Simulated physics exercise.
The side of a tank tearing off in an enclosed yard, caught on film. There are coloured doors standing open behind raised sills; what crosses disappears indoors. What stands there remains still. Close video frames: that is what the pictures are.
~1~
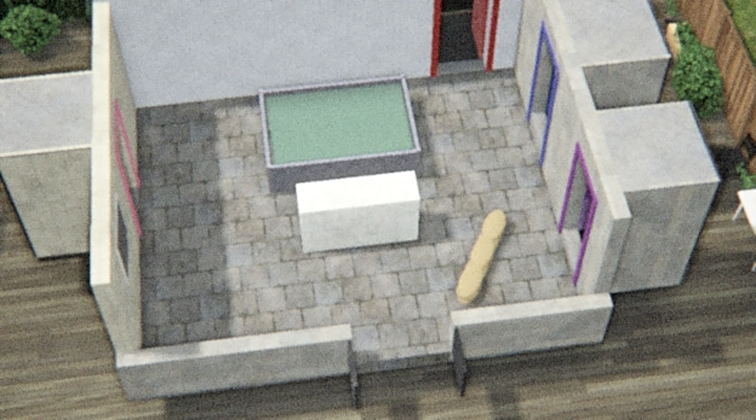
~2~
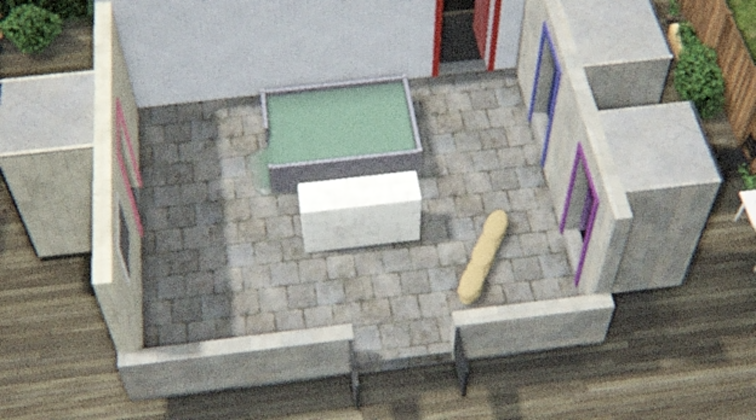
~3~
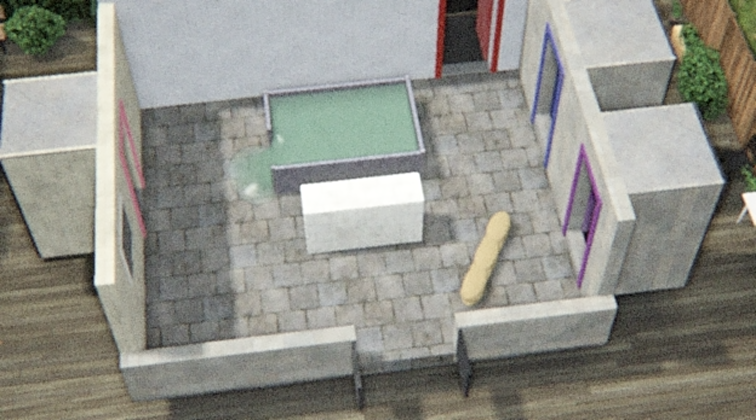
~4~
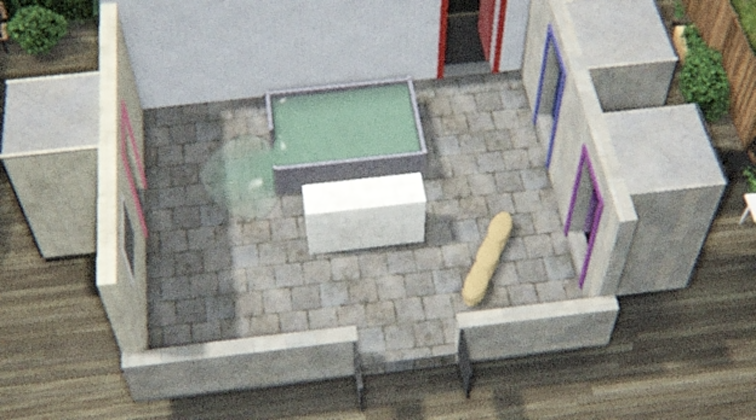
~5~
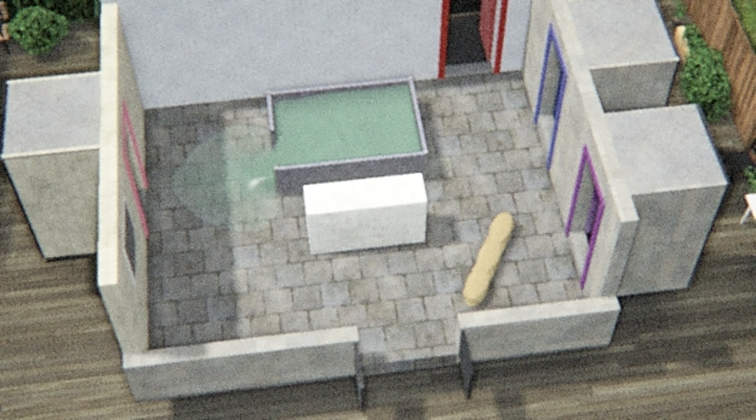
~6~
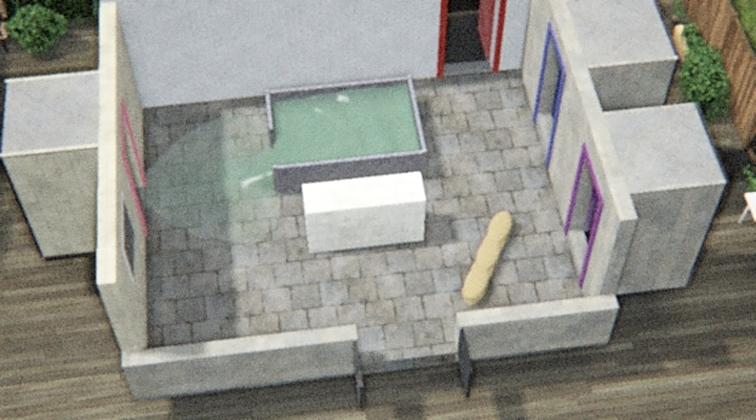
Green water pours from the left side of an open tank and spreads leftward across the paving.
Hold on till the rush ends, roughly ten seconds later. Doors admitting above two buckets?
The pink door tips over the cap there; the purple door stays at or under the cap there; the red door stays at or under the cap there; the blue door stays at or under the cap there.
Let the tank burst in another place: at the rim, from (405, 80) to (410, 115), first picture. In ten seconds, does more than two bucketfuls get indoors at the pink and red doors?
Here the pink door keeps within bounds, and the red door gets too much.
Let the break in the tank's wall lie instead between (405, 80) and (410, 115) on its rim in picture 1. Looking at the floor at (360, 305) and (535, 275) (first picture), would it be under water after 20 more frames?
First place still bare, second place drenched.
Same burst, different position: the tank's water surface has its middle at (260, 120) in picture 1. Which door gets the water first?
That would be the pink door.
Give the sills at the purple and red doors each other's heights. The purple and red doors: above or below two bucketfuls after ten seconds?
The purple door keeps below it, the red door is under.
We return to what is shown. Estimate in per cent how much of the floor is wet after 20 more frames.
Roughly 35 %.
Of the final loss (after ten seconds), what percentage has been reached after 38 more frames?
I'd estimate some 75 per cent.
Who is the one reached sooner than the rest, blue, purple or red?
Clearly the red door.
A moment on, water covers 20 % of the floor; the pink door over two buckets in, the purple door not reached, the red door not reached, the blue door not reached.
Next, water covers 25 % of the floor; the pink door far over two buckets in, the purple door not reached, the red door not reached, the blue door not reached.
Then, water covers 35 % of the floor; the pink door far over two buckets in, the purple door not reached, the red door not reached, the blue door not reached.
Later, water covers 60 % of the floor; the pink door far over two buckets in, the purple door not reached, the red door wet at the sill, nothing in, the blue door not reached.
In the end, water covers 85 % of the floor; the pink door far over two buckets in, the purple door wet at the sill, nothing in, the red door wet at the sill, nothing in, the blue door wet at the sill, nothing in.
